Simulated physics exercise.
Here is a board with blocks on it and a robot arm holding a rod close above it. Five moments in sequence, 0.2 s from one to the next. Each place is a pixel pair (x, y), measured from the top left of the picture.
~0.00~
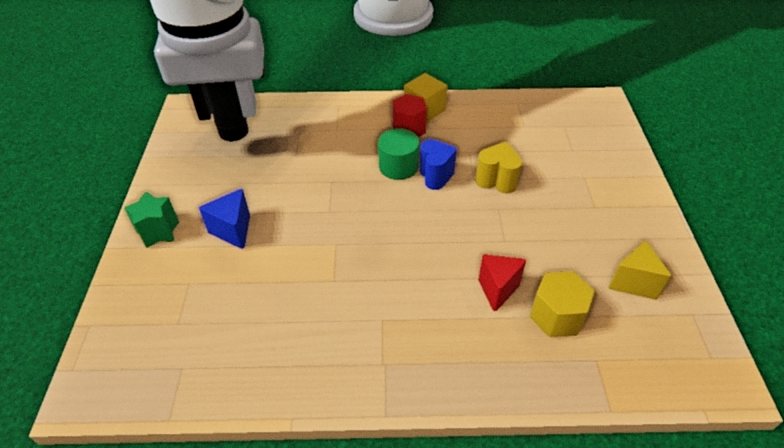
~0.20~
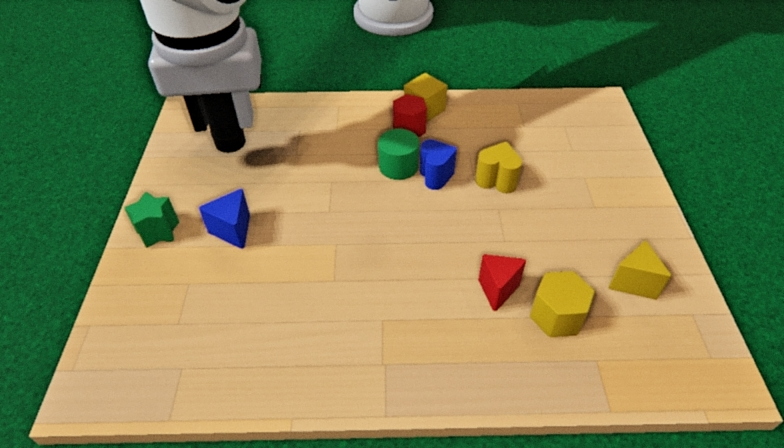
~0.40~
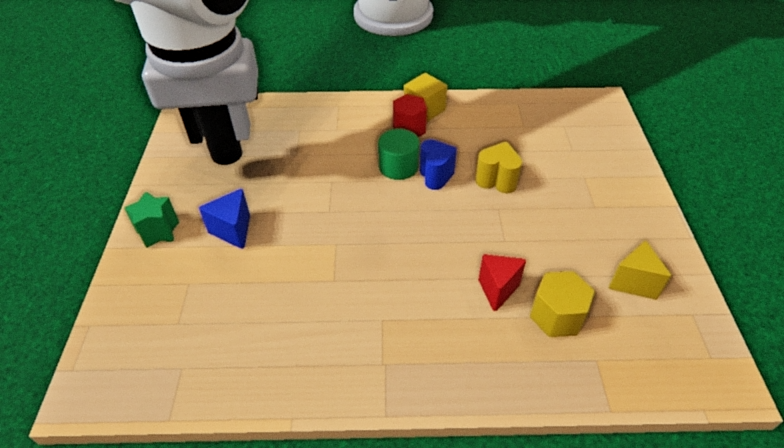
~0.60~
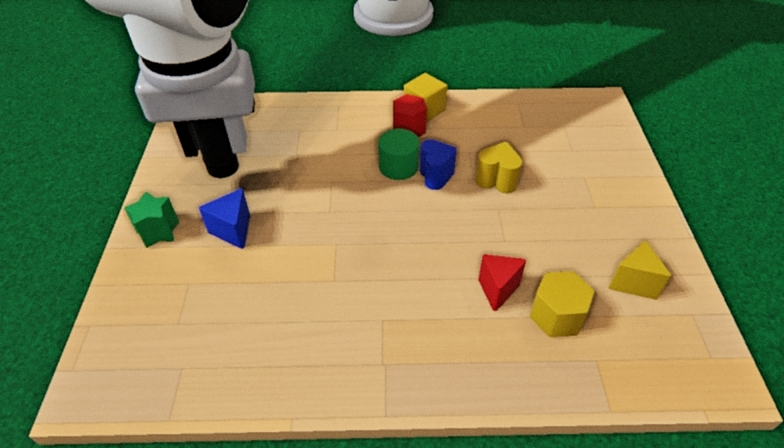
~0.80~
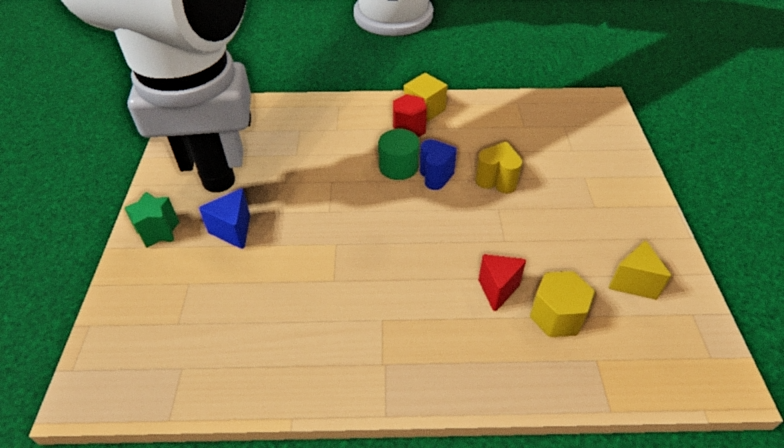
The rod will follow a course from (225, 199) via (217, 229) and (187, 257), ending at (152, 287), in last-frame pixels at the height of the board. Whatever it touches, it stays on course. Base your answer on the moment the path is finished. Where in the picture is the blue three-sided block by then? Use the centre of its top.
Its top centre is at about (227, 225).
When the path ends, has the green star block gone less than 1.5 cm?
The answer is yes.
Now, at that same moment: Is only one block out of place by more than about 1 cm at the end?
It seems so.
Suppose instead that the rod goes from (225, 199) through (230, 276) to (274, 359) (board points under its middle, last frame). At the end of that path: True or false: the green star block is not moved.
The statement is correct.
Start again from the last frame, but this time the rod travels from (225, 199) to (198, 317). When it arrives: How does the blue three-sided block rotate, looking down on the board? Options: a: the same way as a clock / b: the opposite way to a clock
I'll go with b - the opposite way to a clock.
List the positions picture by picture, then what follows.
The first frame shows tip of the rod at (234, 133), middles of tops, green star block at (147, 207), blue three-sided block at (225, 206).
The second frame shows rod at (231, 144), nothing pushed.
The third frame shows rod at (227, 156), nothing pushed.
The fourth frame shows rod at (224, 169), nothing pushed.
The fifth frame shows rod at (219, 182), green star block at (147, 207), blue three-sided block at (225, 206).
On the path given first. One third of the way, rod at (211, 213); blue three-sided block at (227, 222), turned 15° anticlockwise.
Two thirds of the way, rod at (179, 242); blue three-sided block at (227, 225), turned 20° anticlockwise.
At the end, rod at (143, 271); green star block unmoved; blue three-sided block at (227, 225), turned 20° anticlockwise.
